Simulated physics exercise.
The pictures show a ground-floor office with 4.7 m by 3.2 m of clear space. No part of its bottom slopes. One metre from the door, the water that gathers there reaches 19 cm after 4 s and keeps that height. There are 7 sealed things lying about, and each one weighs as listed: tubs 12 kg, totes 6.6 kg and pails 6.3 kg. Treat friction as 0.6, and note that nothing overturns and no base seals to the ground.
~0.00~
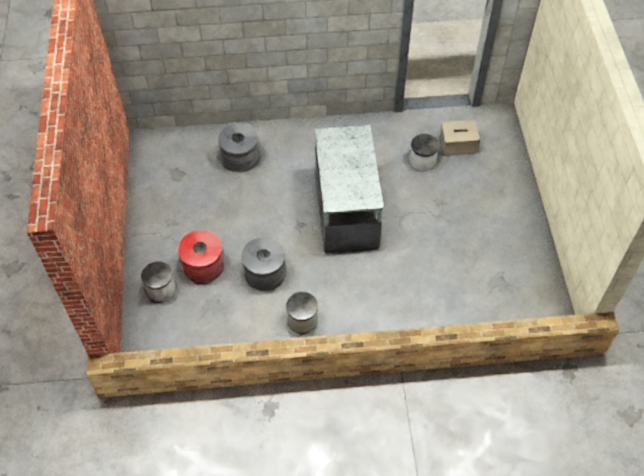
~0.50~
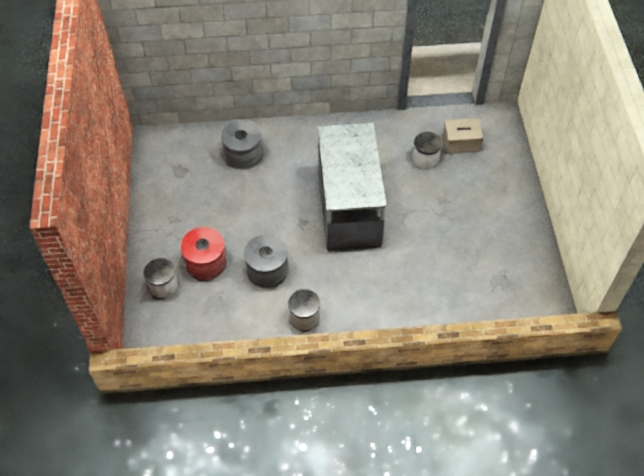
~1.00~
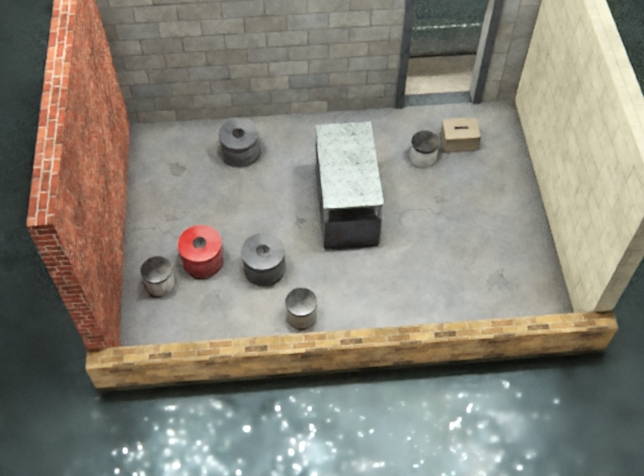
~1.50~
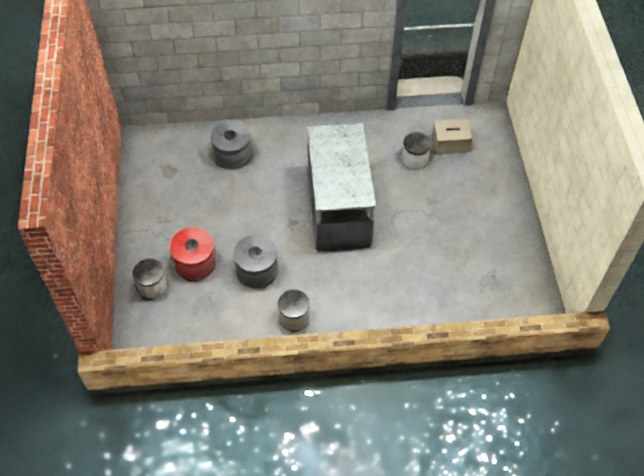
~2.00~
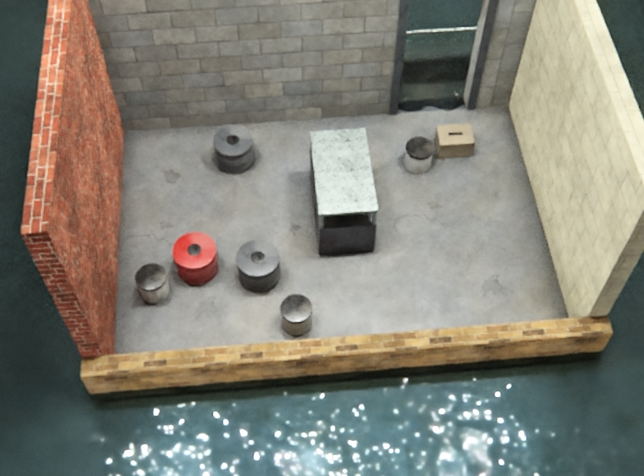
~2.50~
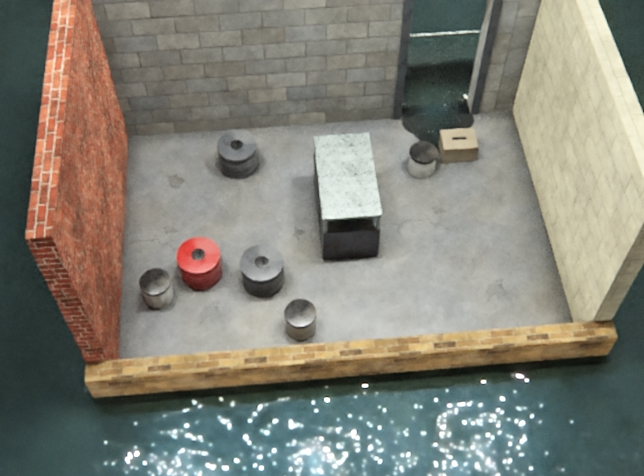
To begin with, a red tub, several grey round containers, a table-like block and a small box stand on a dry grey floor within walls. Dark water then covers the ground outside and grows glittery, and finally spreads through the doorway onto the floor's edge, while the objects stay put.
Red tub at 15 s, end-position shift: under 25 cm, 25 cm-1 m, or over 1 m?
Shifts a bit.
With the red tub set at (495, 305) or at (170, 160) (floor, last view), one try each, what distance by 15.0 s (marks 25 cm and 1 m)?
First try: It covers a big distance; second try: It inches along.
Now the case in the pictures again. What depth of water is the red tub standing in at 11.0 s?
Around 2 cm.
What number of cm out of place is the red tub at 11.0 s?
0 cm or so by then.
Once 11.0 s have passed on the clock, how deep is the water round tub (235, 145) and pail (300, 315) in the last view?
Depth approx. 3 cm / 5 cm.
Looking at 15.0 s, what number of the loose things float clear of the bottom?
Count at that moment: 5.
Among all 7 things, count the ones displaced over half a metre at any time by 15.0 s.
I count 5 of them.
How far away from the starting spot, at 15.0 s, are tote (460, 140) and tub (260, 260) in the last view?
In that order: 400 cm, 20 cm.
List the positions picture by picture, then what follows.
The first picture shows the red tub at (200, 248) rests on the ground; water covers 0.0 m2; 0 of 7 have shifted.
The second picture shows the red tub at (202, 245) rests on the ground; 0.0 m2 under water; 0 of 7 have shifted.
The third picture shows the red tub at (199, 243), on the bottom; 0.0 m2 under water; 0 of 7 have shifted.
The fourth picture shows the red tub at (192, 245), on the bottom; water covers 0.0 m2; 0 of 7 have shifted.
The fifth picture shows the red tub at (194, 250), on the bottom; 0.0 m2 under water; 0 of 7 have shifted.
The sixth picture shows the red tub at (198, 255), on the bottom; 0.3 m2 under water; 0 of 7 have shifted.
After 3.5 s the red tub is near (198, 255), 0.0 m from its start, aground; 0 afloat.
After 6.8 s the red tub is near (198, 255), 0.0 m from its start, aground; 1 afloat.
After 11.0 s the red tub is near (198, 255), 0.0 m from its start, aground; 2 afloat.
After 15.0 s the red tub is near (226, 218), 0.5 m from its start, afloat; 5 afloat.
